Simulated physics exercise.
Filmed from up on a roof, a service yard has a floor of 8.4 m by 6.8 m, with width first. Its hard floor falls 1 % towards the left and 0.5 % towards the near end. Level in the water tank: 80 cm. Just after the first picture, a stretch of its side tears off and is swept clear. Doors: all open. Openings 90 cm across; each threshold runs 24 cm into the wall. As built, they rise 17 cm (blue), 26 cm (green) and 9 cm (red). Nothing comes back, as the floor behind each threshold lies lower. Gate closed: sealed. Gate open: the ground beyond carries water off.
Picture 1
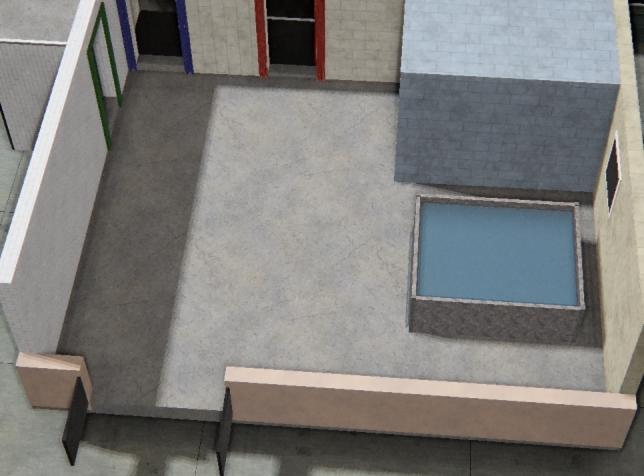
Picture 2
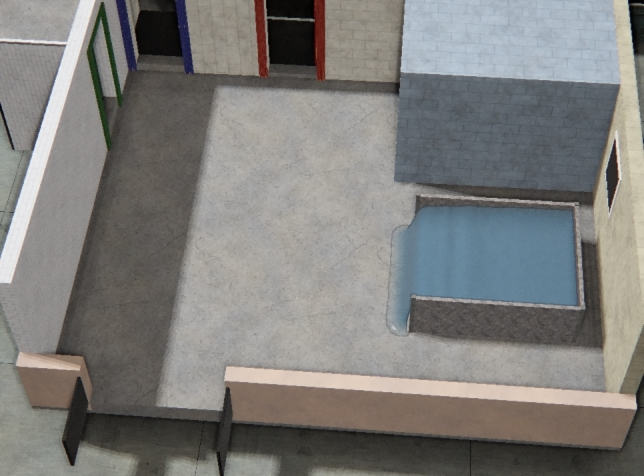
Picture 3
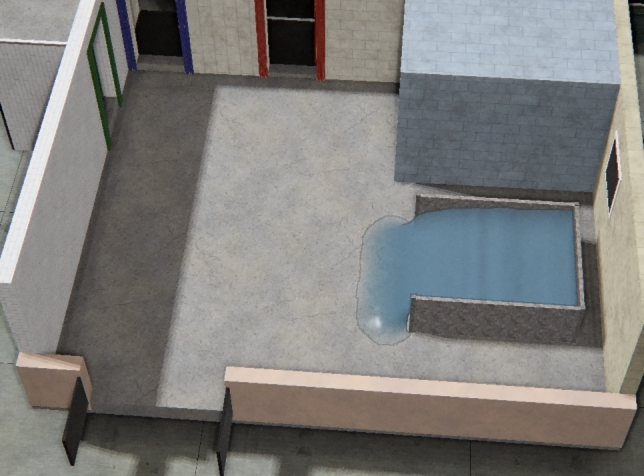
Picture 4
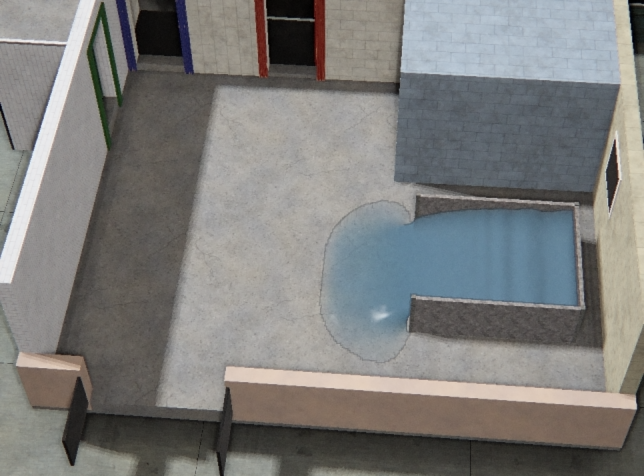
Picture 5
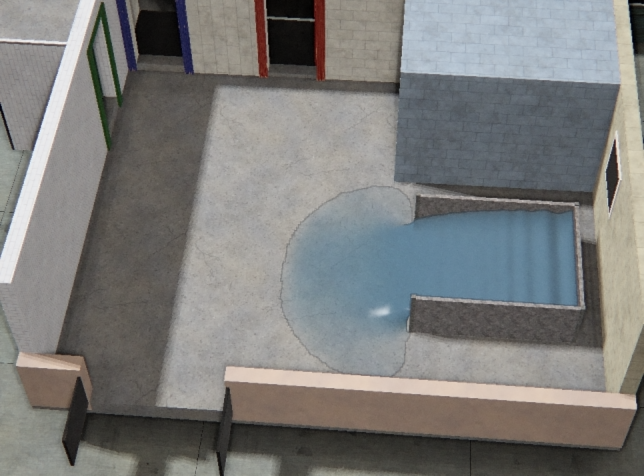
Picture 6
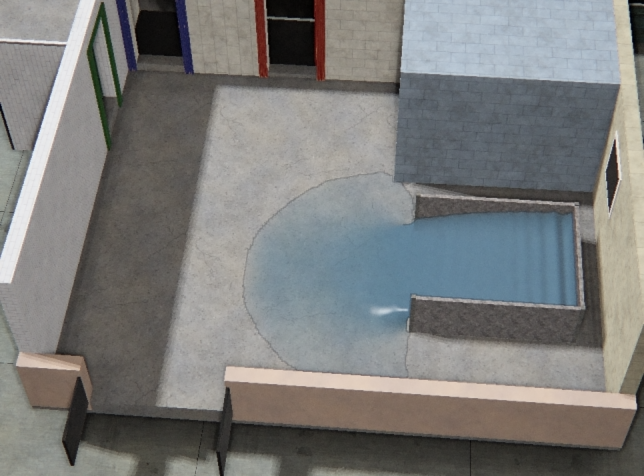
Blue water pours from the open left side of a raised rectangular tank at the right of a walled, pale concrete yard, seen from high above. Blue and red door surrounds line the back, a green one stands at left, and a grey block sits behind the tank. The water spreads leftward in a widening rounded sheet, reaching the low pinkish front wall, while the view stays still.
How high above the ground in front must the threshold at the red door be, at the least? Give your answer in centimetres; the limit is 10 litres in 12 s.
About 6 cm.
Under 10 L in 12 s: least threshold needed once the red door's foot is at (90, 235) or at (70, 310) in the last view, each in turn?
Around 27 and 28 cm respectively.
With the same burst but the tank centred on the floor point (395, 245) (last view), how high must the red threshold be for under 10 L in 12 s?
Minimum: Approx. 7.0 cm.
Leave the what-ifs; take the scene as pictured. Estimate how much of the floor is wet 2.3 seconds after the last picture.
Wet: Close to 70 %.
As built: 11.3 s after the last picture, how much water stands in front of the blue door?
Some 6.0 centimetres.
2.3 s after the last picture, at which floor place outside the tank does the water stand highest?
About (48, 385).
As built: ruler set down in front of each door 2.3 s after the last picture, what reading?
In cm: Blue 3, green 22, red 1.
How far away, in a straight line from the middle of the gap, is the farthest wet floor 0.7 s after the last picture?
Reach: Approx. 5.4 m.
Then, 0.7 s after the last picture water covers 50 % of the floor, deepest (34 cm) near (399, 298); it has not reached the red door.
Then, 2.3 s after the last picture water covers 70 % of the floor, deepest (42 cm) near (48, 385); 1 cm at the red door, 0 litres in over its 9 cm threshold.
Then, 11.3 s after the last picture water covers 85 % of the floor, deepest (11 cm) near (48, 385); 7 cm at the red door, 0 litres in over its 9 cm threshold.
At the red door as built, the water peaked near 9 cm, 4.7 s after the last picture.
With a threshold of 5.5 cm, 17 litres would have come in within the 12 s; with 7.5 cm, 3 litres. So under 10 litres takes about 6 cm.
